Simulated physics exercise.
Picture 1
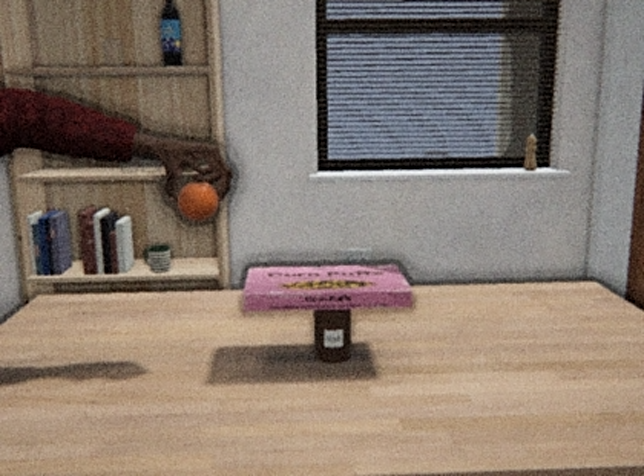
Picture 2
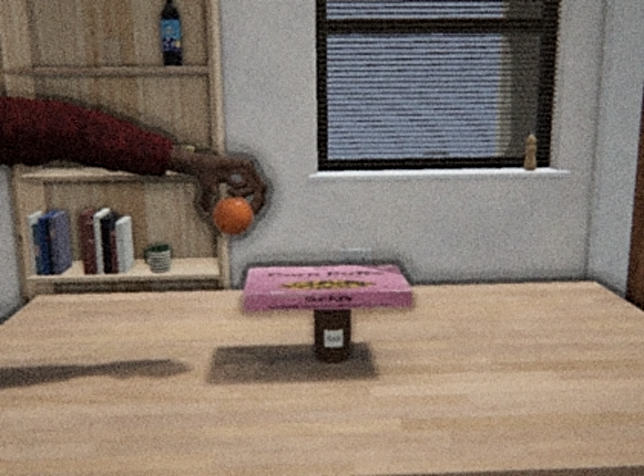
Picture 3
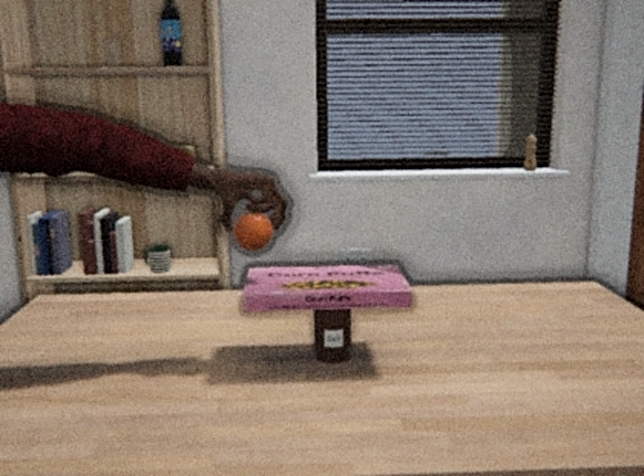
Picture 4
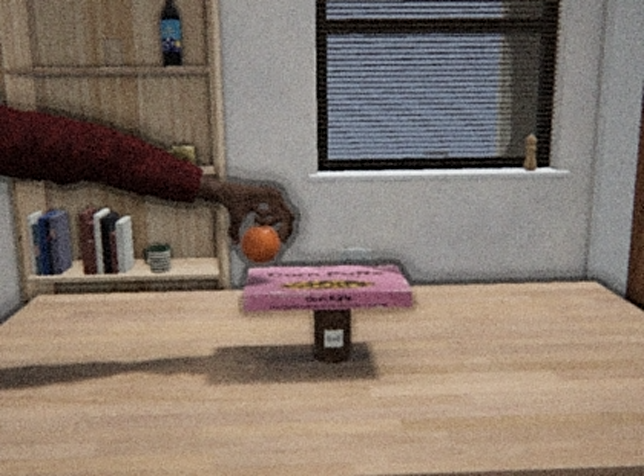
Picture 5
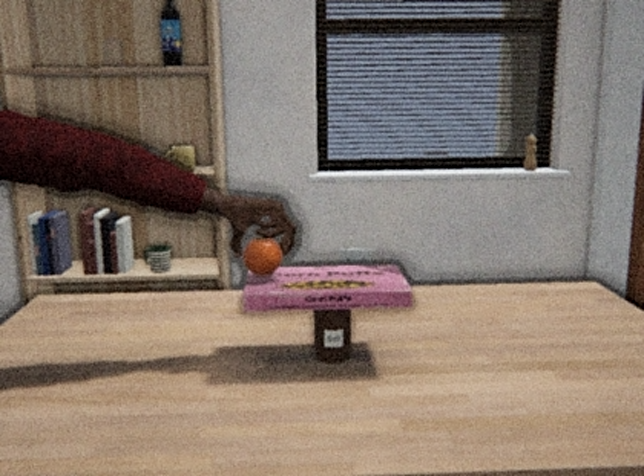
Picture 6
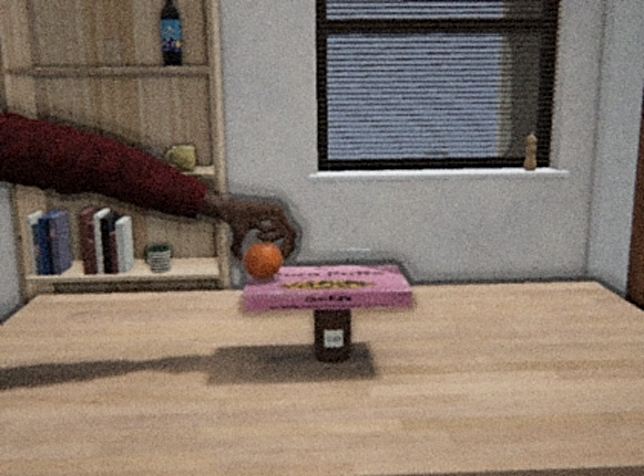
An orange tomato, held in a dark-sleeved hand, moves right and downward past the shelves, slowing as it is lowered to the left end of a pink packet that lies motionless across a small dark jar on the table.
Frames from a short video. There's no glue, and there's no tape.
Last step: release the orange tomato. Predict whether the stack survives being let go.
The stack is not secure.
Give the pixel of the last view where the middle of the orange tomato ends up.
In the final view it sits at roughly (238, 338).
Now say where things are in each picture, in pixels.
In the first picture, on its way; orange tomato (198, 201); pink packet (326, 287).
In the second picture, on its way; orange tomato (233, 215); pink packet (326, 287).
In the third picture, on its way; orange tomato (253, 231); pink packet (326, 287).
In the fourth picture, on its way; orange tomato (261, 243); pink packet (326, 287).
In the fifth picture, on its way; orange tomato (263, 256); pink packet (326, 287).
In the sixth picture, in place under the hand; orange tomato (263, 260); pink packet (326, 287).
Then, 0.30 s on from there, orange tomato now fallen; pink packet turned 52° from how it was put.
Then, 0.50 s on from there, pink packet on its side.
Then, 1.70 s on from there, pink packet upside down.
Then, 2.20 s on from there, pink packet now fallen.
In the end, fallen, pink packet and orange tomato; brown jar unmoved. At the end, from the last picture's camera, orange tomato near (238, 338). The stack loses its balance.
